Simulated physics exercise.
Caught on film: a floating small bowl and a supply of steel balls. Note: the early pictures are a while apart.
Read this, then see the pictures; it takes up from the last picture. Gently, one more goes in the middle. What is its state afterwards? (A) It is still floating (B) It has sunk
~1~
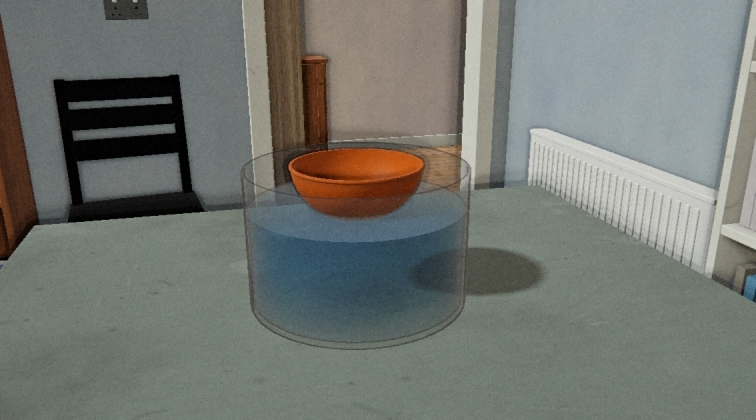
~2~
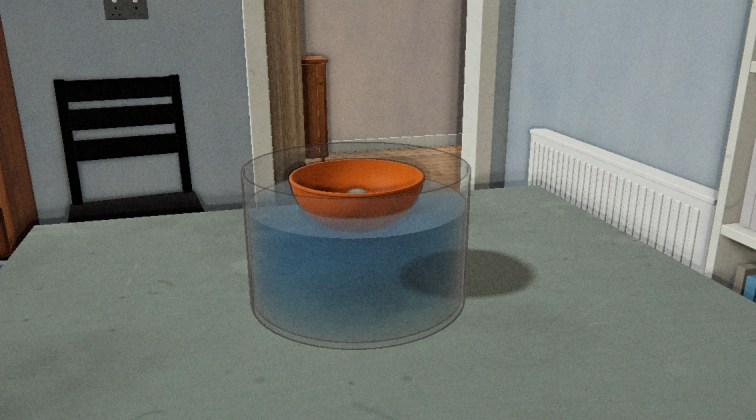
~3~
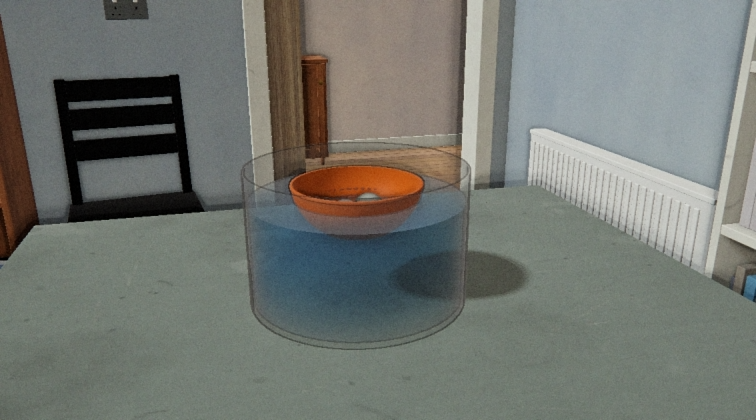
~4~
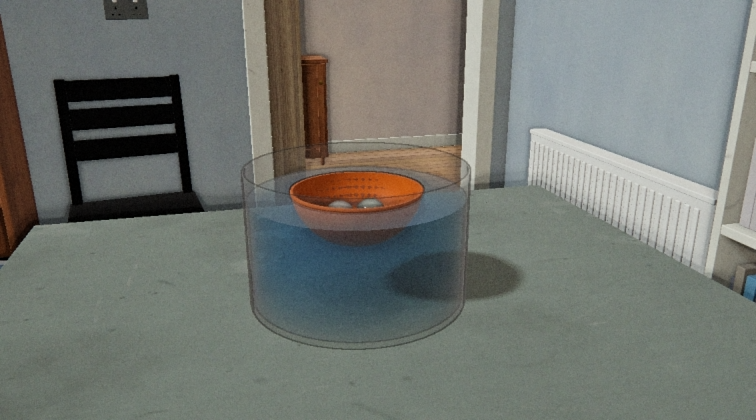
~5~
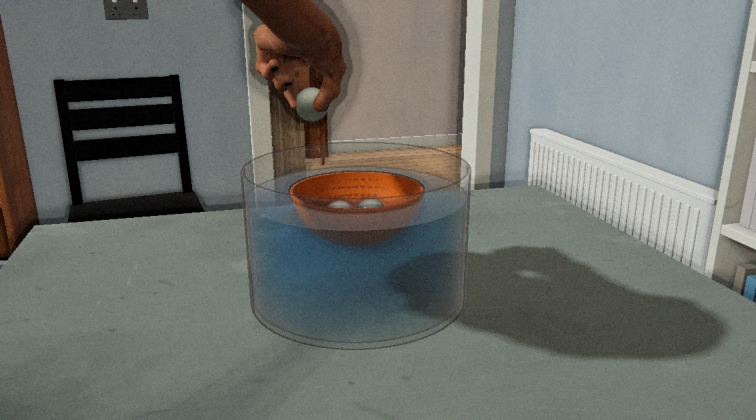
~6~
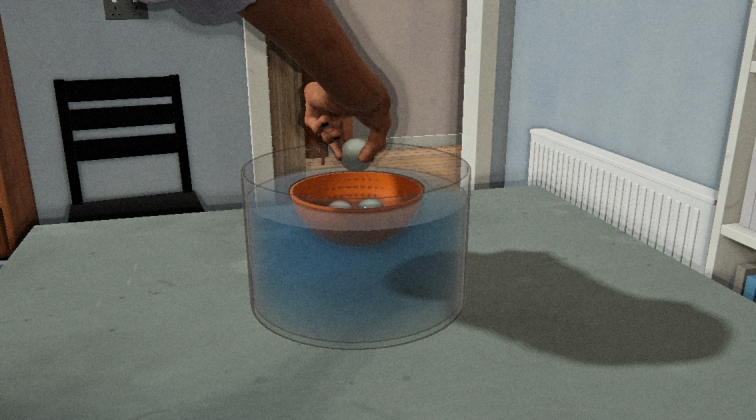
The answer is B.
Next, the steel ball is in and the small bowl dips.
After that, water pours in over its edge.
Finally, the small bowl lies on the bottom with its load.
